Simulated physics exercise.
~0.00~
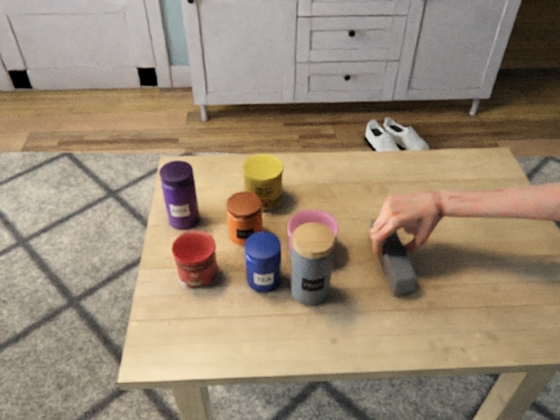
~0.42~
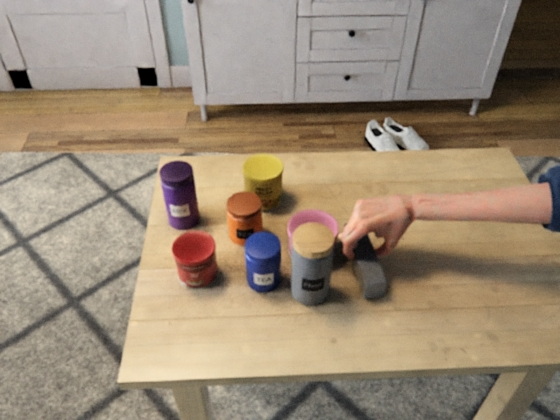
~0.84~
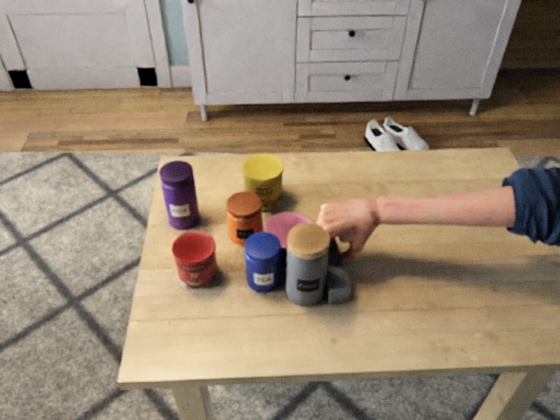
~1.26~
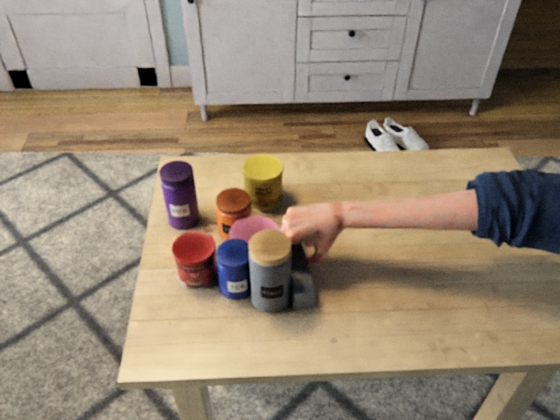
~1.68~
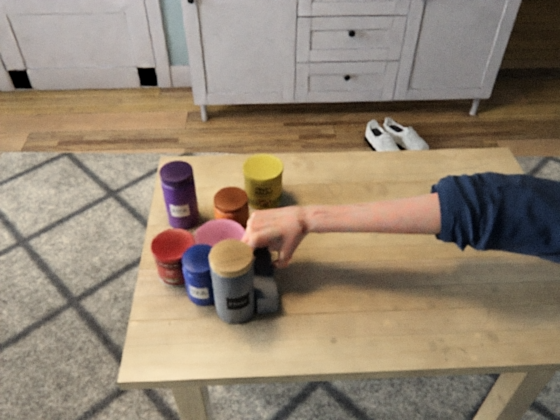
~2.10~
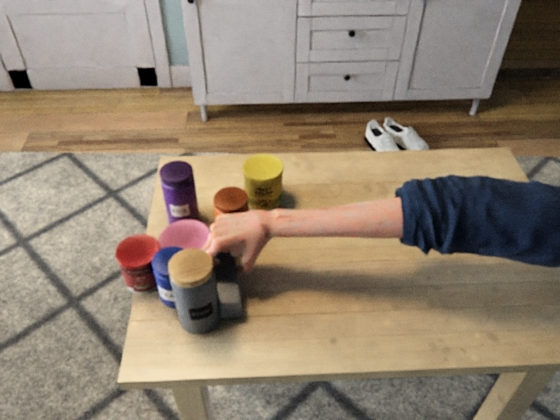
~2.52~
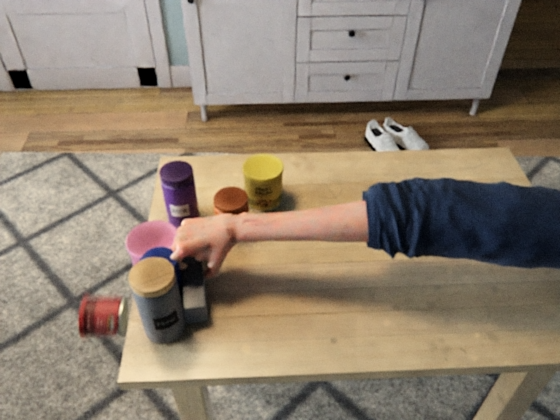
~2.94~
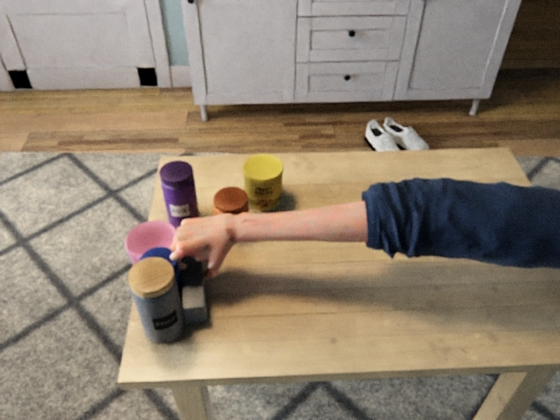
On a wooden table, a hand slid a dark block leftward into a cluster of colourful containers, pushing the grey, pink, blue and red ones along until the red one tipped off the left edge, while the grey jar stayed upright near the edge.
